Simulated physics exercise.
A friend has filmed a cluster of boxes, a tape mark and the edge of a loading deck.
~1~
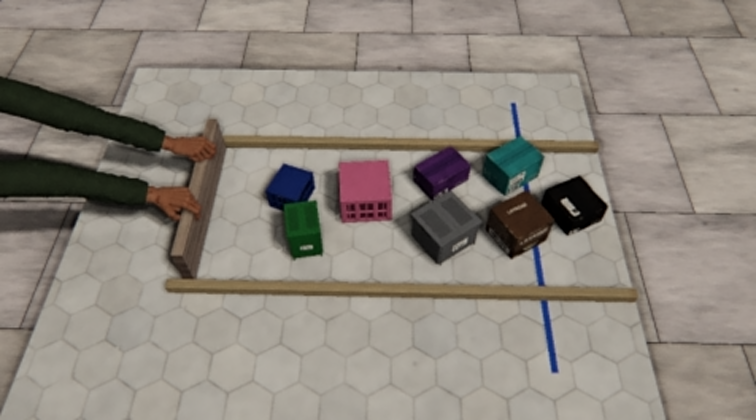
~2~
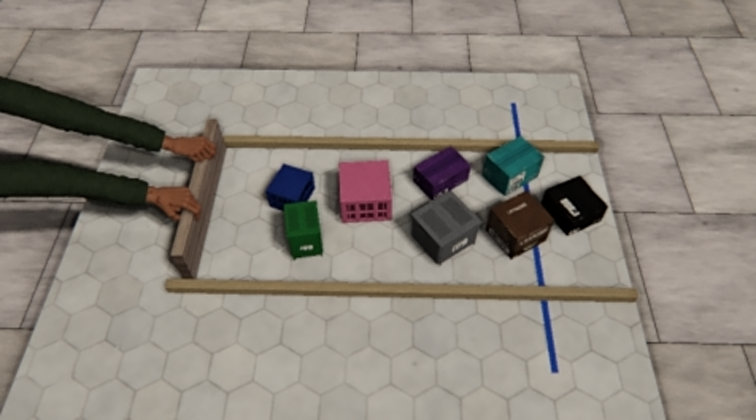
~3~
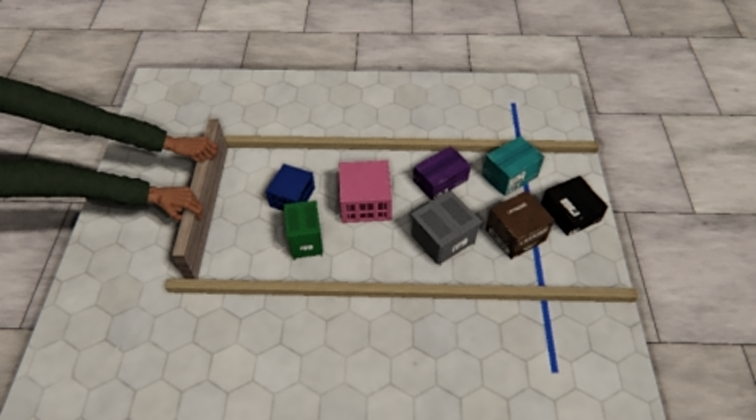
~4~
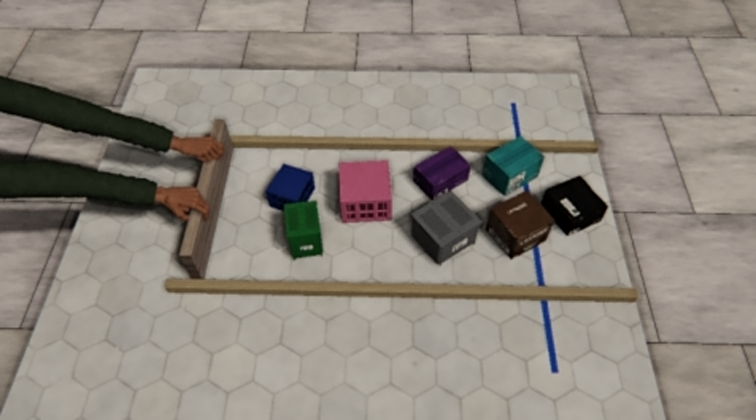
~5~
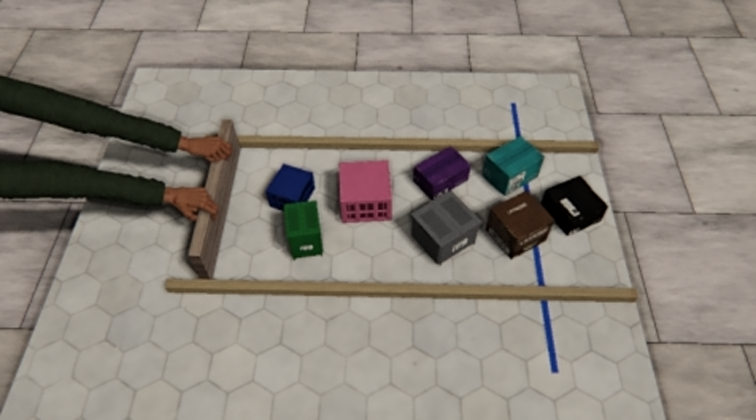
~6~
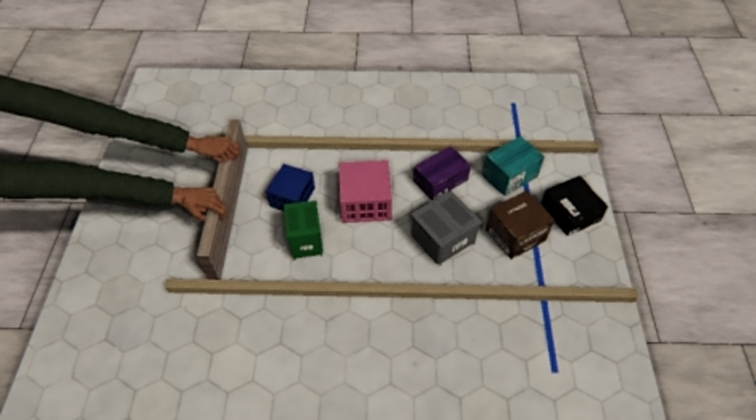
At the start, two hands hold a wooden plank upright at the left of eight colourful boxes lying between two wooden rails, with a blue line crossing near the right end. The hands then push the plank a short way right, towards the blue and green boxes, while the boxes stay still.
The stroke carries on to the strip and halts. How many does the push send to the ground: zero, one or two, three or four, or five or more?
As it turns out, the number that fall off is three or four.
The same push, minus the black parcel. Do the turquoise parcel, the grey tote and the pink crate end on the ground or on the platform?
The turquoise parcel tumbles off; the grey tote remains up; the pink crate survives.
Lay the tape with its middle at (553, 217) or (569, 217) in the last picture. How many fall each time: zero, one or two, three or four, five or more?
Taking them in turn, three to four; more than four.
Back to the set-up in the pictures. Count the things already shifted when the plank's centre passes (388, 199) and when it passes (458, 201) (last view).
By then 6, and 8.
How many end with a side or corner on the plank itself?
That makes 2.
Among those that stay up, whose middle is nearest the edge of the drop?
Foremost is the purple parcel.
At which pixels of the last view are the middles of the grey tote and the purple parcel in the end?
The grey tote stops around (600, 247); the purple parcel around (603, 164).
A little later, none off yet; black parcel at rest near (574, 205); turquoise parcel at rest near (513, 166); brown box at rest near (519, 225).
When it is over, the number that fall off is three or four; down, brown box, turquoise parcel and black parcel.
